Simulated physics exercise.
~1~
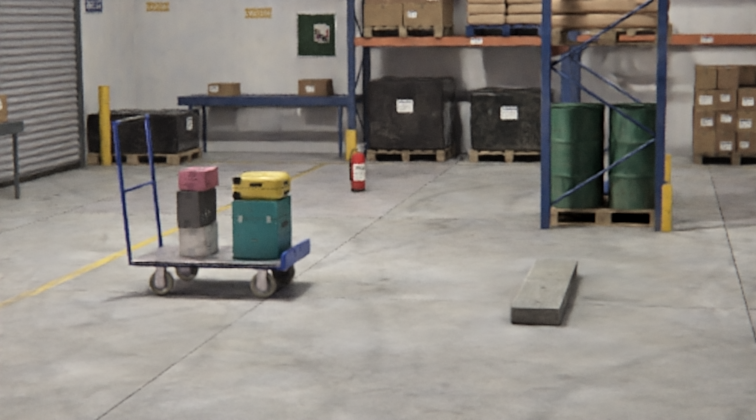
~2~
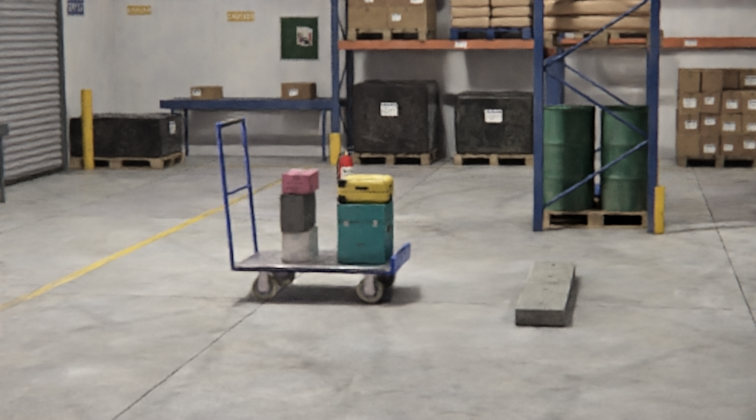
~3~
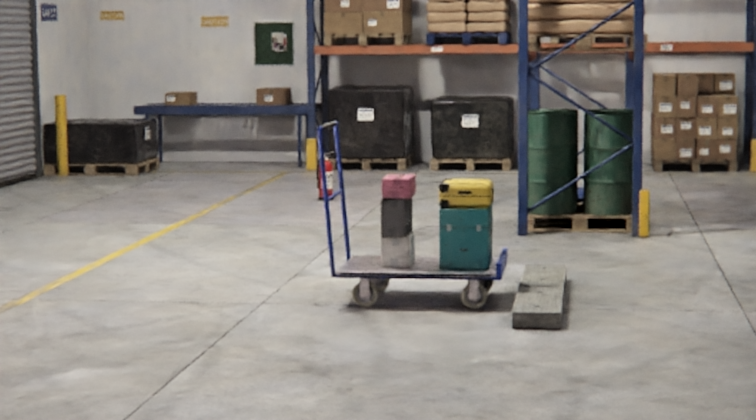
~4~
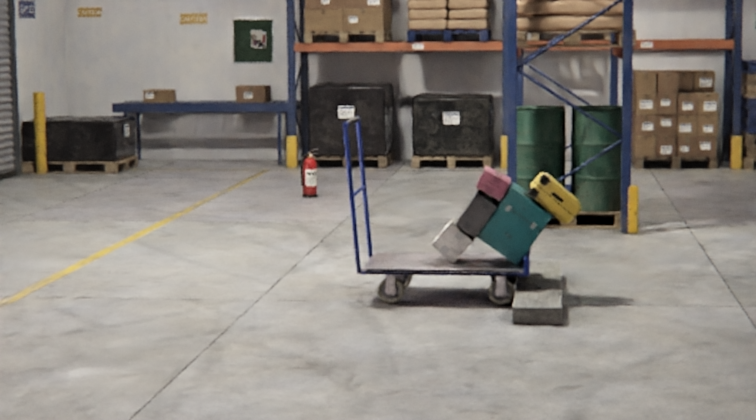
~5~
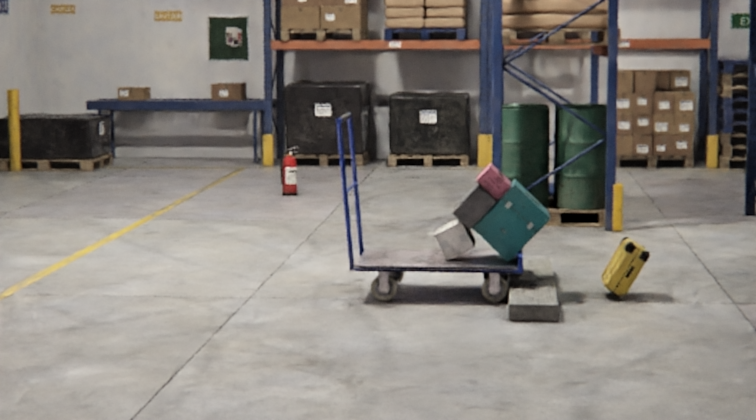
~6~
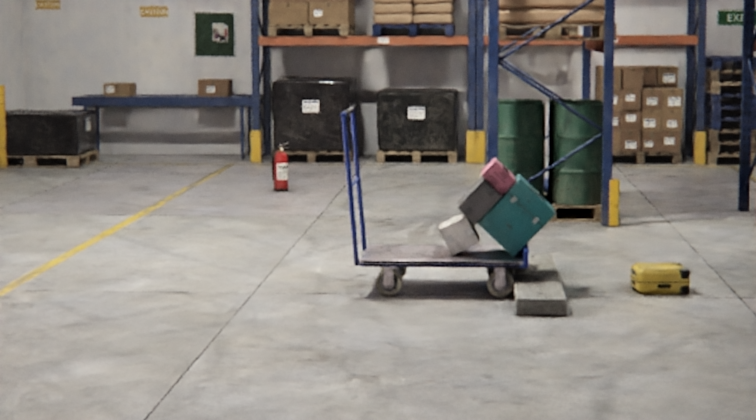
A loaded cart rolls right into a low kerb, and only the yellow suitcase falls off.
